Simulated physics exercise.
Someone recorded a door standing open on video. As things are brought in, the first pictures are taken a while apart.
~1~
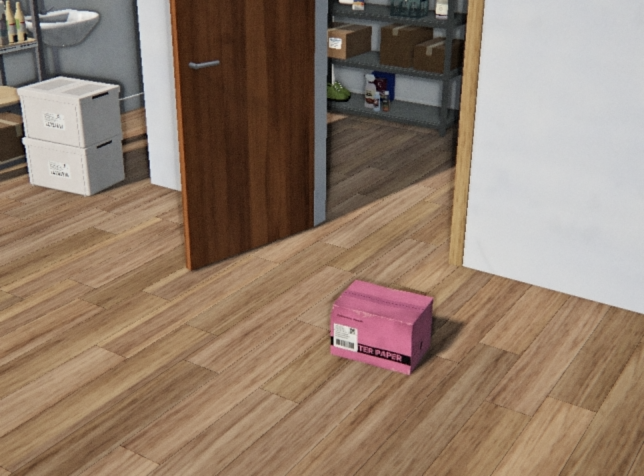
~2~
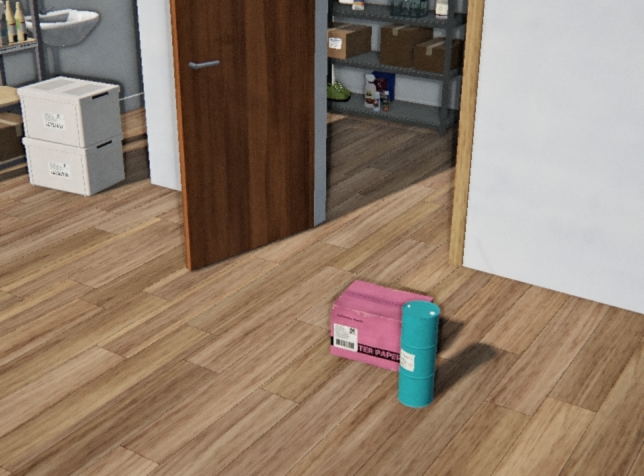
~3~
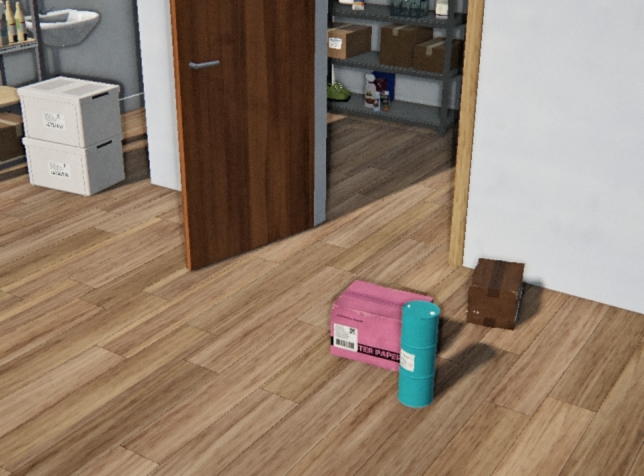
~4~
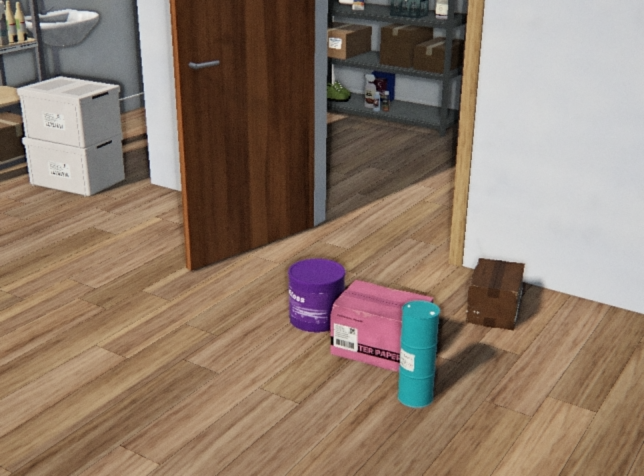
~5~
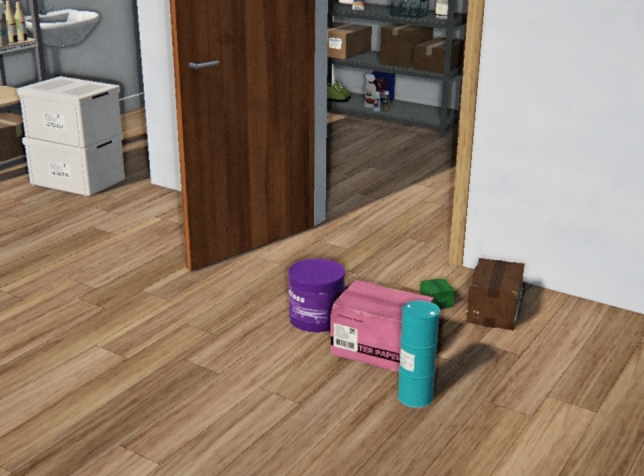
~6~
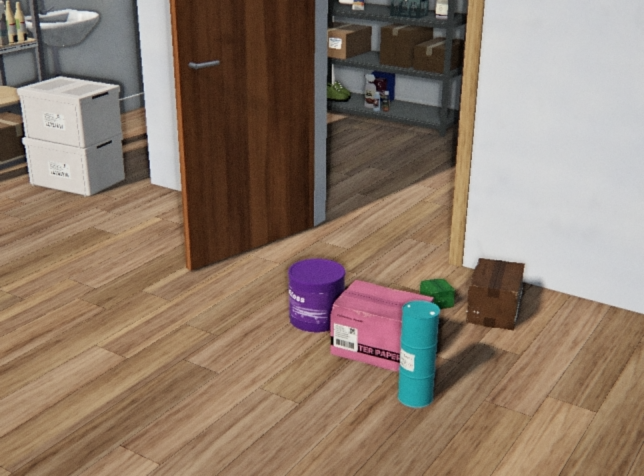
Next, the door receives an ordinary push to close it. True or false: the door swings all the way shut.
True.
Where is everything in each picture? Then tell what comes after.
In the first picture, door wide open and still.
In the second picture, door wide open and still.
In the third picture, door wide open and still; turquoise canister (418, 354); pink parcel (382, 326).
In the fourth picture, door wide open and still; purple pail (317, 295); brown parcel (496, 293).
In the fifth picture, door wide open and still; turquoise canister (418, 354); pink parcel (382, 326).
In the sixth picture, door wide open and still; green box (437, 294); purple pail (317, 295).
Then, 0.80 s after the last picture, open by 83°.
Then, 1.40 s after the last picture, open by 50°.
Then, 1.90 s after the last picture, open by 19°.
At rest, open by 0°; all 5 in place. Seen from the same camera at the end, green box near (437, 294).
